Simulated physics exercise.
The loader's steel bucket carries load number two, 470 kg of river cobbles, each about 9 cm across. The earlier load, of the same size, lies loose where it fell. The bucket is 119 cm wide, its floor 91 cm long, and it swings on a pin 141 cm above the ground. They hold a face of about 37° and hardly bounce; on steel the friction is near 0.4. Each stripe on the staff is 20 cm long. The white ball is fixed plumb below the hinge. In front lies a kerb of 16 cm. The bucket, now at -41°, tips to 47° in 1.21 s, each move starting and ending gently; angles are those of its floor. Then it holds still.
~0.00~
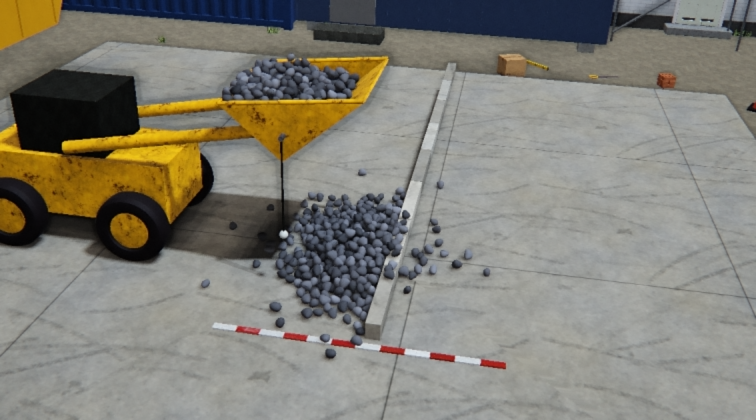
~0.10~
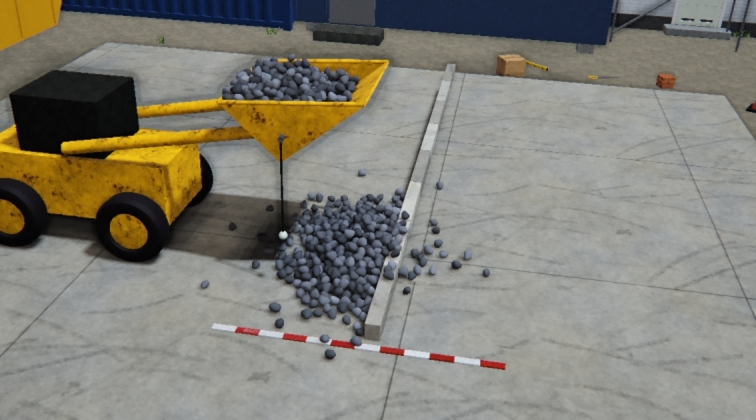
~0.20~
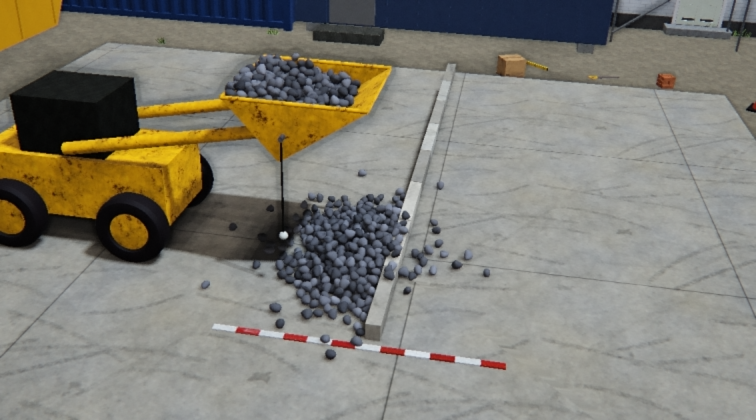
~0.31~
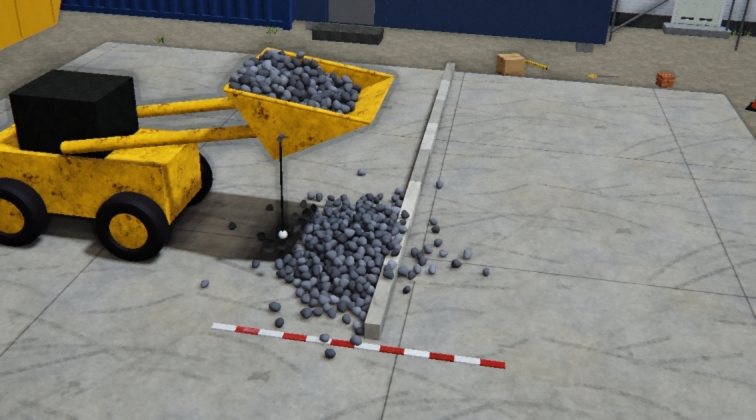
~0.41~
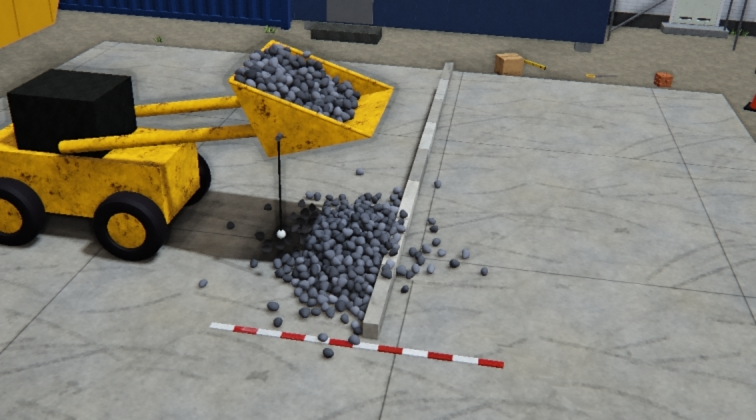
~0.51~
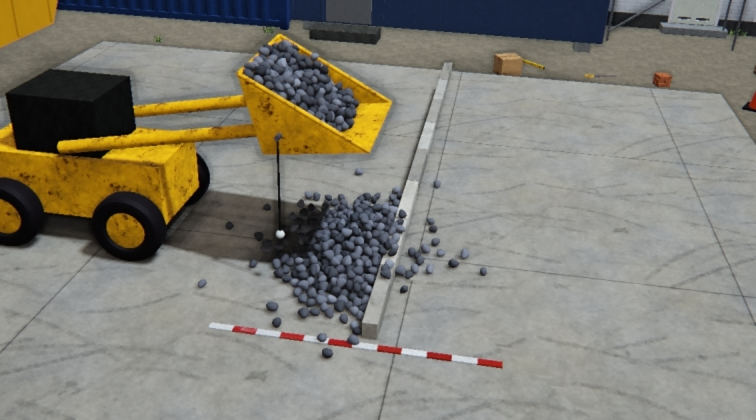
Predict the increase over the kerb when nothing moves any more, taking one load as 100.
Some 54 per cent is added.
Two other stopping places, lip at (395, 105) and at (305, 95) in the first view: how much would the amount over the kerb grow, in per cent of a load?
First some 90, then 5 per cent.
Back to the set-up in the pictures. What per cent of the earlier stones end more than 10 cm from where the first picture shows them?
About 15 per cent.
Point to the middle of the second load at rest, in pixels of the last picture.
Near (405, 250).
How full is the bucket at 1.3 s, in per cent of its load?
Roughly 30 per cent is still inside.
After 0.9 s the floor is at 33°; in per cent of one load, 98 in the bucket, 98 on this side of the kerb, 3 over the kerb; the foremost stones are at (445, 254).
After 1.3 s the floor is at 47°; in per cent of one load, 30 in the bucket, 160 on this side of the kerb, 9 over the kerb; the foremost stones are at (447, 257).
After 1.7 s the floor is at 47°; in per cent of one load, 0 in the bucket, 160 on this side of the kerb, 40 over the kerb; the foremost stones are at (501, 274).
After 4.3 s the floor is at 47°; in per cent of one load, 0 in the bucket, 143 on this side of the kerb, 57 over the kerb; the foremost stones are at (612, 278). Net gain over the kerb, 54.
